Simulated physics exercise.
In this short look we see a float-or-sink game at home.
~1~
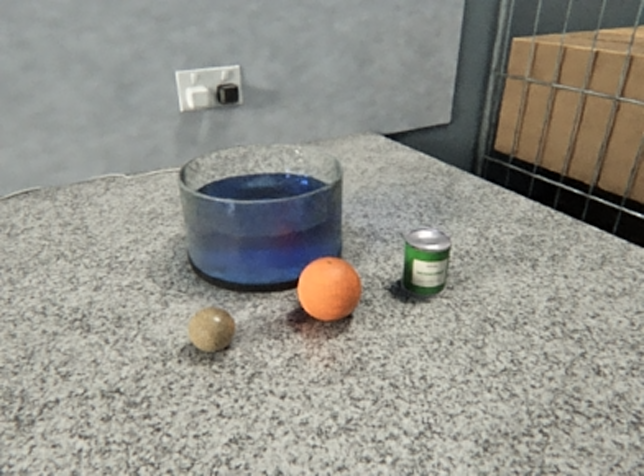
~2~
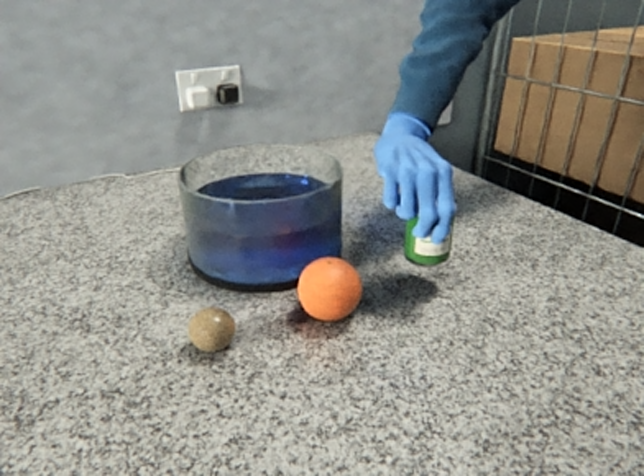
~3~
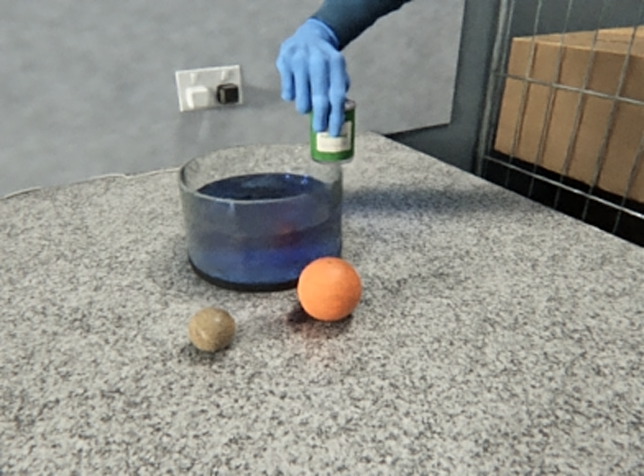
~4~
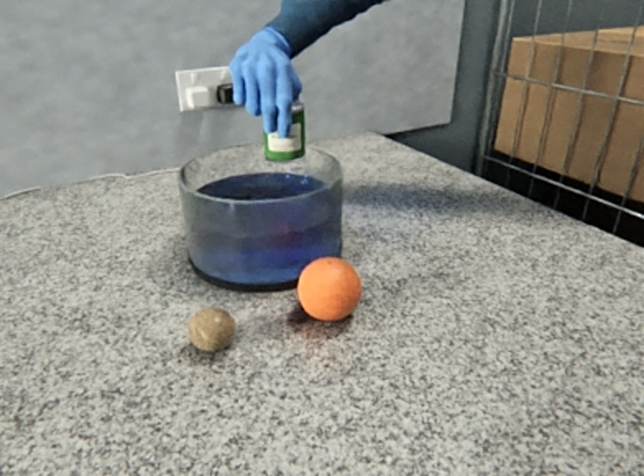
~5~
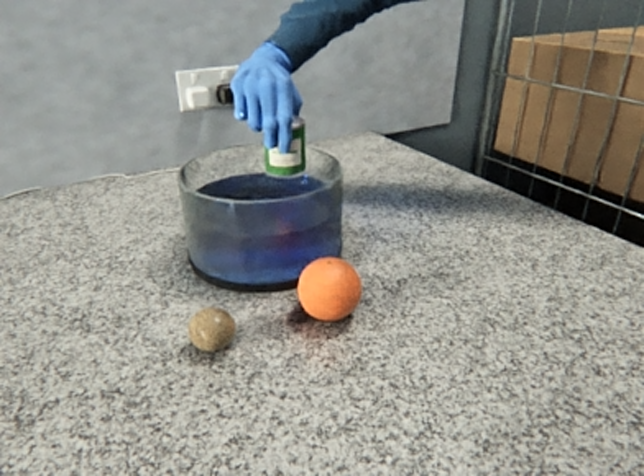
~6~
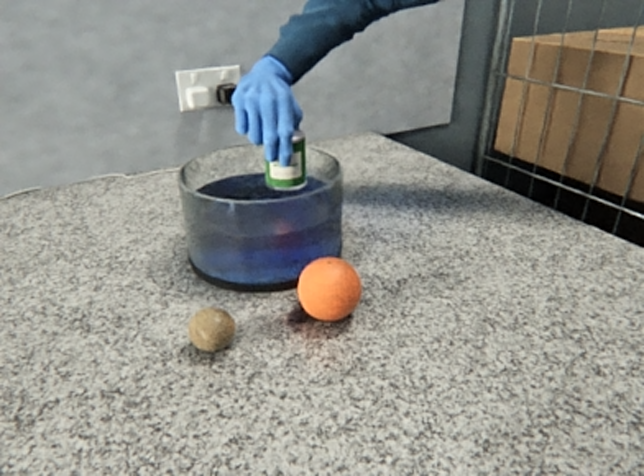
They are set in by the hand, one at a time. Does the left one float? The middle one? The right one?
Taking them in turn, the left one goes under, the middle one keeps afloat and the right one goes under.
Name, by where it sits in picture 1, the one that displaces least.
I'd pick the piece on the far left.
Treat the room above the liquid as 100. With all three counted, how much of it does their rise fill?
About 26 %.
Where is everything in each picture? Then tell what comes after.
The row from the left; stone (212, 329); orange (330, 289); tin of food (426, 262), in the first picture.
A hand picks up the tin of food; tin of food (429, 231); orange (330, 289), in the second picture.
It is carried over; tin of food (333, 131); stone (212, 329), in the third picture.
It is above the big bowl; tin of food (284, 131); orange (330, 289), in the fourth picture.
It comes down; tin of food (285, 147); stone (212, 329), in the fifth picture.
It is just over the surface; stone (212, 329); orange (330, 289); tin of food (286, 159), in the sixth picture.
Shortly, the tin of food ends at the bottom.
Then, the orange bobs at the top.
At the finish, the stone ends at the bottom; afloat, orange.
